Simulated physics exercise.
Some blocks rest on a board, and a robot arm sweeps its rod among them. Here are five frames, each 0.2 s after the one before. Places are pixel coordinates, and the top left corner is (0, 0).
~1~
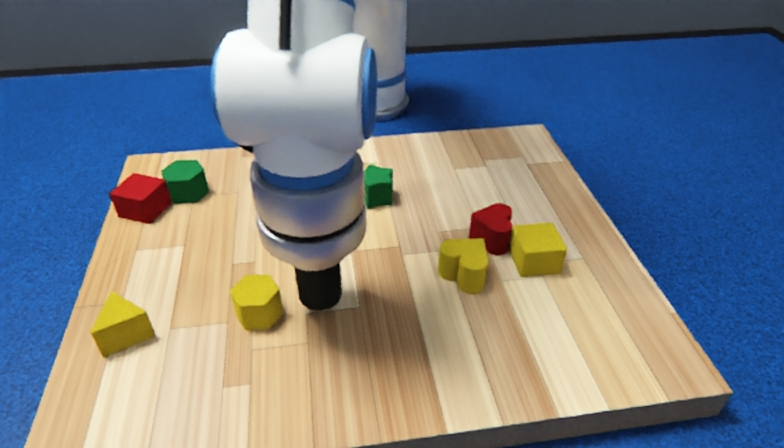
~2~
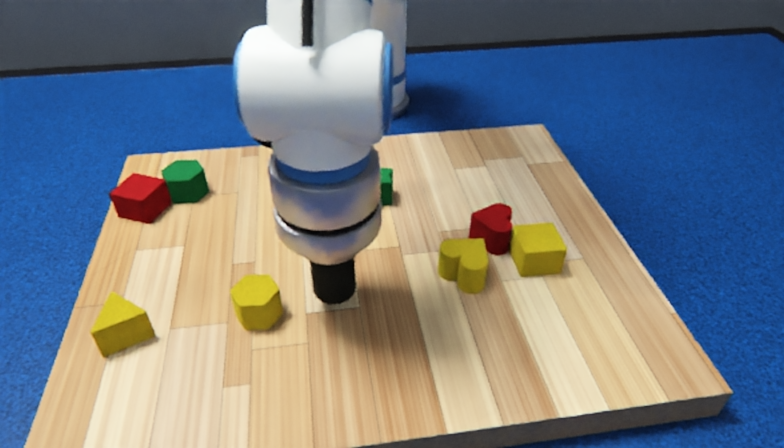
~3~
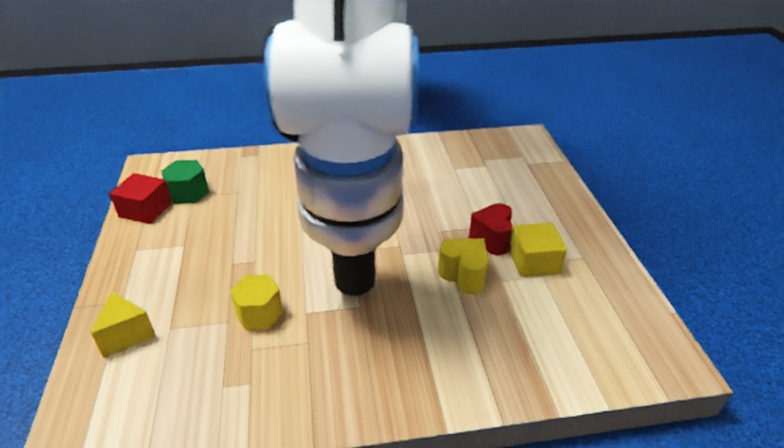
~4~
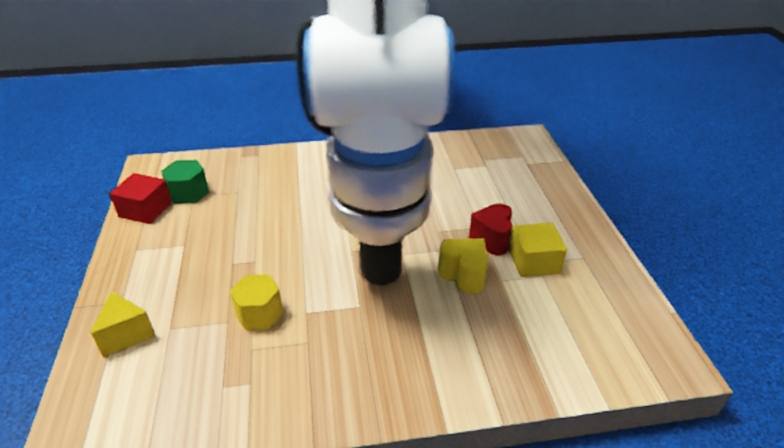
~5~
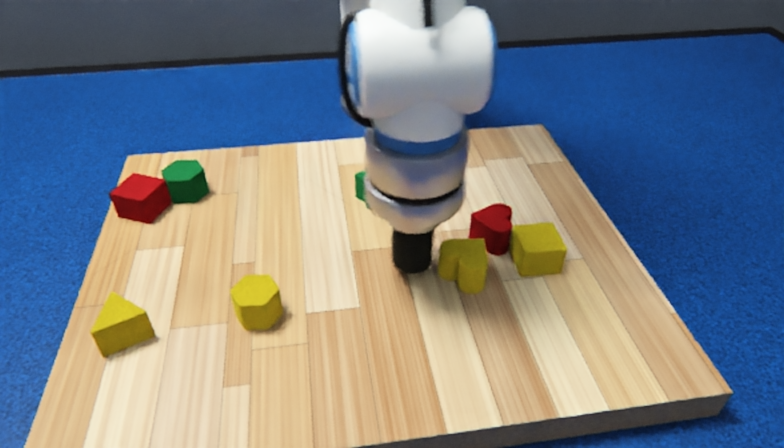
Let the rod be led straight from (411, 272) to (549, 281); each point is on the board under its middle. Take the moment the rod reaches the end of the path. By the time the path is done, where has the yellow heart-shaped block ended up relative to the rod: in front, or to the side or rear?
The rod still has the yellow heart-shaped block in front of it when the path ends.
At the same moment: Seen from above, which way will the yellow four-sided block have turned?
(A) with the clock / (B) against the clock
(B)
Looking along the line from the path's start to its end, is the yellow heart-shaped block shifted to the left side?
No - that is not the case.
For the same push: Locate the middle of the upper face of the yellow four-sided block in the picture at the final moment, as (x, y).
So, by the moment the path ends, you'll find the top centre of the yellow four-sided block at (569, 232).
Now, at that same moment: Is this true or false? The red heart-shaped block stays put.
True
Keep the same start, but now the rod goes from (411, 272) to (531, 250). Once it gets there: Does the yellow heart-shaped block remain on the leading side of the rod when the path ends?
No, it doesn't check out.
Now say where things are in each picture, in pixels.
In the first frame, lower end of the rod (321, 296), tops of blocks, yellow heart-shaped block (467, 251), red heart-shaped block (496, 216), yellow four-sided block (540, 237).
In the second frame, rod (335, 290), blocks as before.
In the third frame, rod (355, 282), blocks as before.
In the fourth frame, rod (381, 272), blocks as before.
In the fifth frame, rod (412, 261), yellow heart-shaped block (467, 251), red heart-shaped block (496, 216), yellow four-sided block (540, 237).
What follows on the original path. One third of the way, rod (458, 264); yellow heart-shaped block (508, 255); yellow four-sided block (544, 236).
Two thirds of the way, rod (506, 267); yellow heart-shaped block (555, 265), turned 30° clockwise; yellow four-sided block (563, 236), turned 45° anticlockwise.
At the end, rod (552, 270); yellow heart-shaped block (594, 277), turned 75° clockwise; red heart-shaped block not moved; yellow four-sided block (569, 232), turned 55° anticlockwise.
